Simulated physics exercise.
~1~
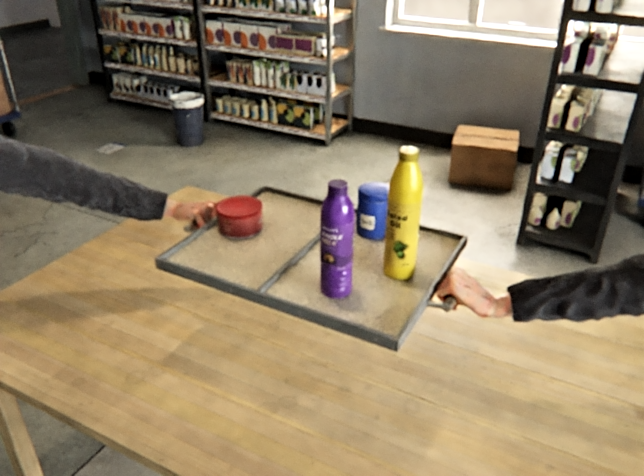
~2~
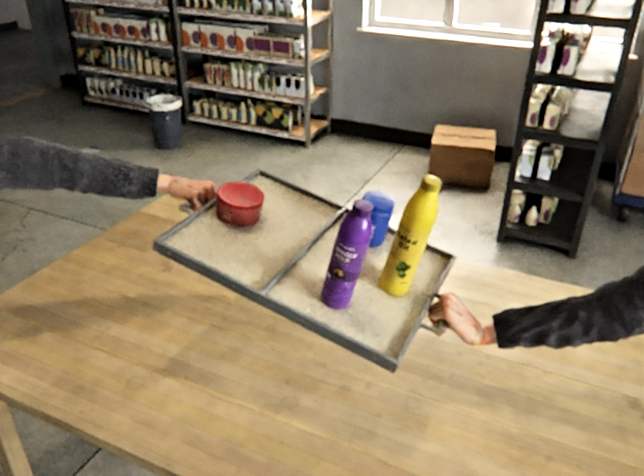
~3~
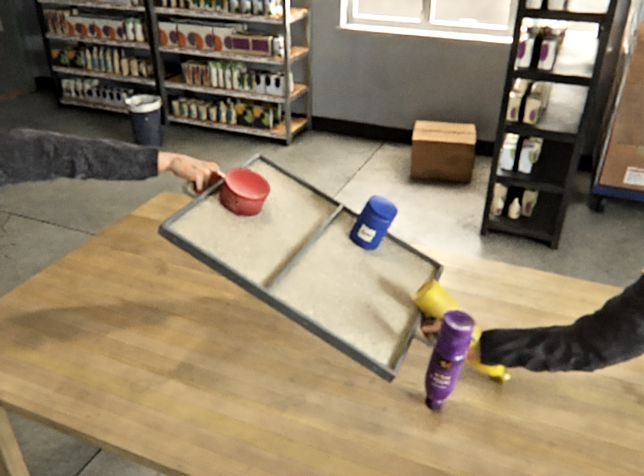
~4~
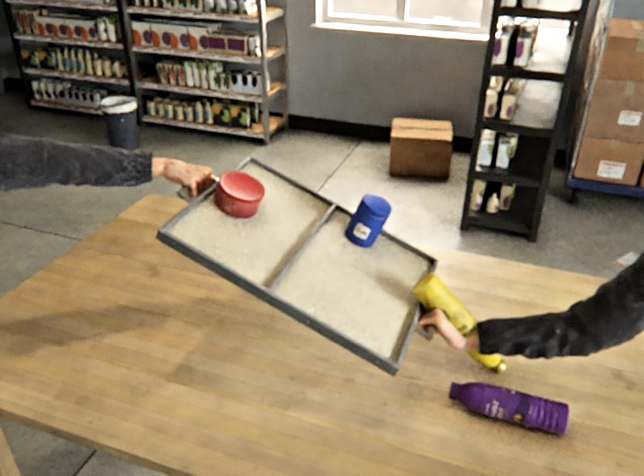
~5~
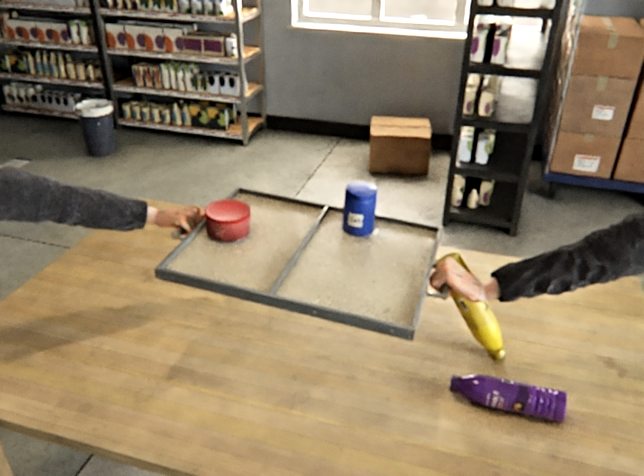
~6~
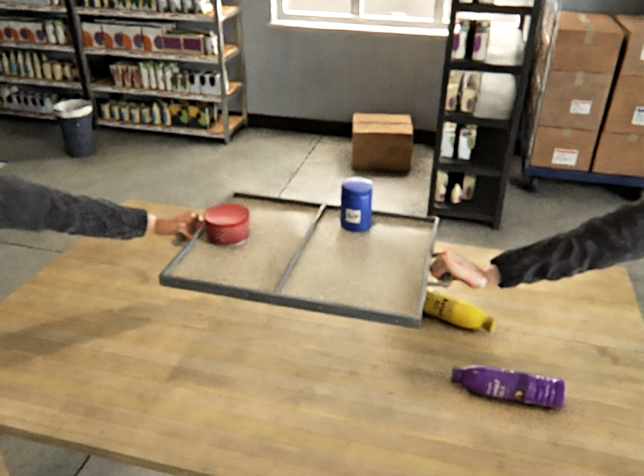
In a storeroom, two hands tilt a tray rightward, tipping purple and yellow bottles onto the table, then level it, tub and jar aboard.
